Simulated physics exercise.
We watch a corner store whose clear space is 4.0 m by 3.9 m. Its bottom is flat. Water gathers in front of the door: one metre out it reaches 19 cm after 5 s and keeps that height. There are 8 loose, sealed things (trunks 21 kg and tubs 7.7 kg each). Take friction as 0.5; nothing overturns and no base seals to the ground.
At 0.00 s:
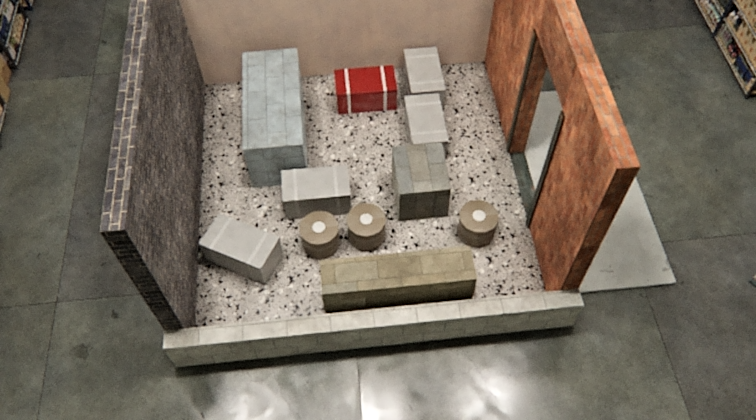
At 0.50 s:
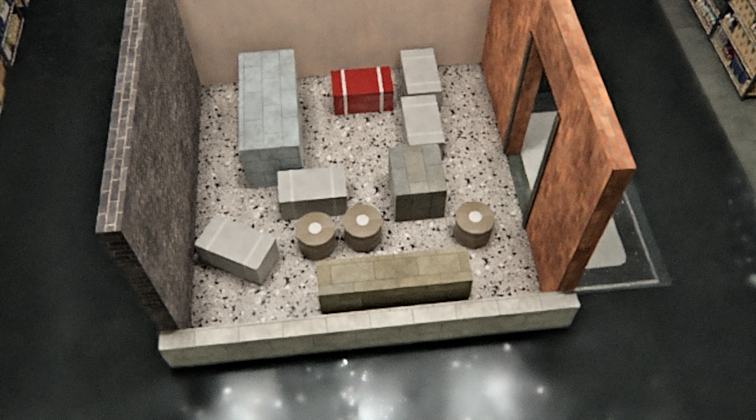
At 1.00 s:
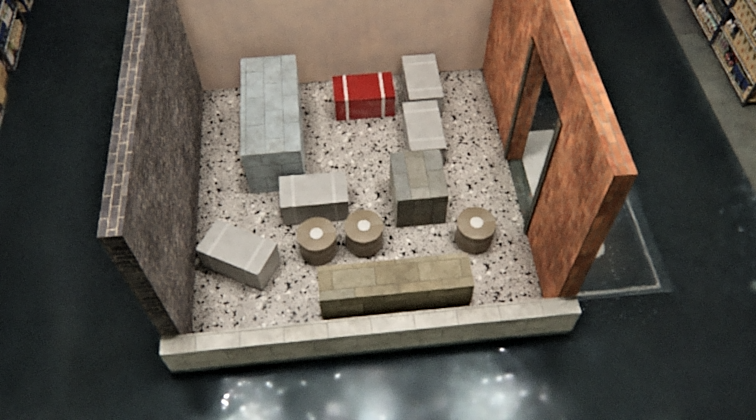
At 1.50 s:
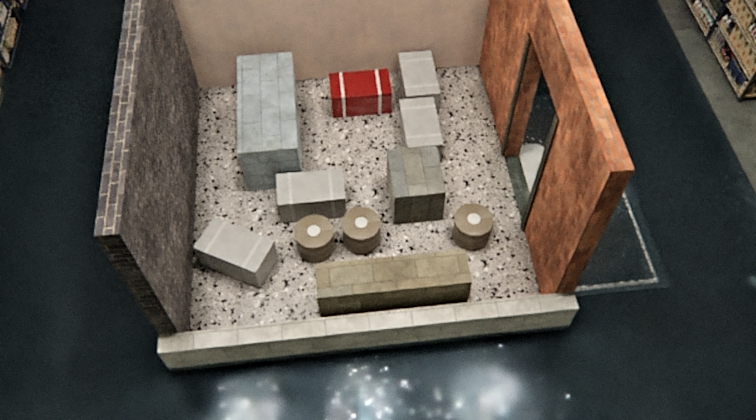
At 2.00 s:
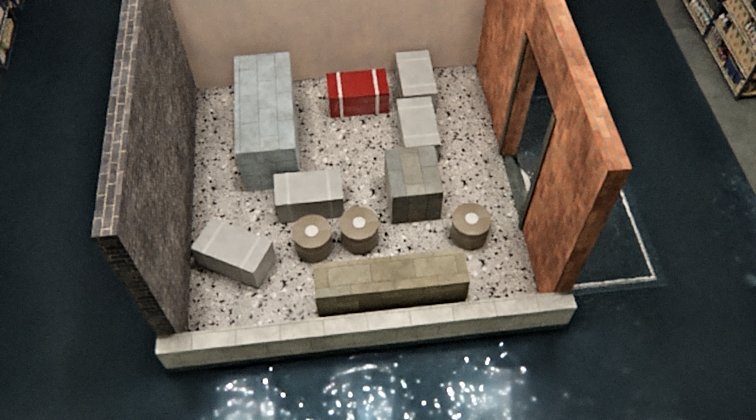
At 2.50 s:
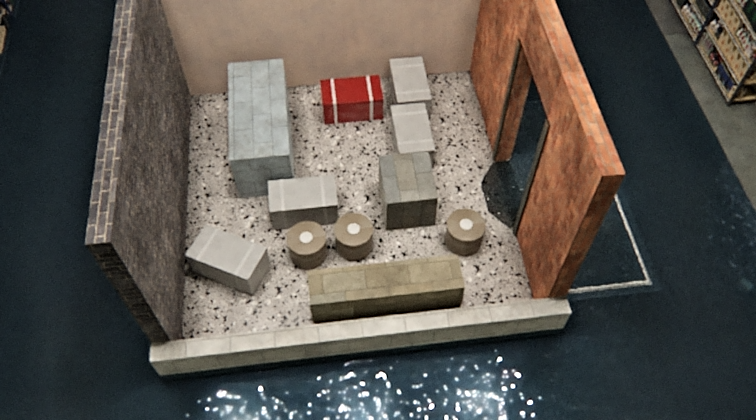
The clip opens on a high view of a walled room holding a red trunk, pale and grey blocks, and round tubs on a speckled floor. Dark water spreads over the ground outside, then a little edges in through the right-hand doorway, while the objects inside stay put.
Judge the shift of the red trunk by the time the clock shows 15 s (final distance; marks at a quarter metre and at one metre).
Red trunk moves a short way.
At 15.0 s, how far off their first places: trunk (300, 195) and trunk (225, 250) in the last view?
In that order: 40 cm, 120 cm.
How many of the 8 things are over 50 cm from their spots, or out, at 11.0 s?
3 of them.
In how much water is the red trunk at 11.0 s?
Roughly 11 cm.
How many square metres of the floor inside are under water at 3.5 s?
Roughly 1.0 m2.
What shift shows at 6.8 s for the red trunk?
Roughly 0 cm by then.
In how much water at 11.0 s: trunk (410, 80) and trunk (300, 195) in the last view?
About 10 and 6 cm.
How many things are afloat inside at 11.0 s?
I count 8.
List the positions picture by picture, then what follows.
In the first frame, the red trunk at (365, 80) rests on the ground; 0.0 m2 under water; 0 of 8 have shifted.
In the second frame, the red trunk at (362, 81) rests on the ground; 0.0 m2 under water; 0 of 8 have shifted.
In the third frame, the red trunk at (363, 86) rests on the ground; water covers 0.0 m2; 0 of 8 have shifted.
In the fourth frame, the red trunk at (360, 83), on the bottom; 0.0 m2 under water; 0 of 8 have shifted.
In the fifth frame, the red trunk at (357, 83) rests on the ground; water covers 0.0 m2; 0 of 8 have shifted.
In the sixth frame, the red trunk at (351, 90) rests on the ground; water covers 0.2 m2; 0 of 8 have shifted.
After 3.5 s the red trunk is near (351, 90), 0.0 m from its start, aground; 0 afloat.
After 6.8 s the red trunk is near (351, 89), 0.0 m from its start, aground; 1 afloat.
After 11.0 s the red trunk is near (342, 75), 0.3 m from its start, afloat; 8 afloat.
After 15.0 s the red trunk is near (313, 109), 0.6 m from its start, afloat; 8 afloat.
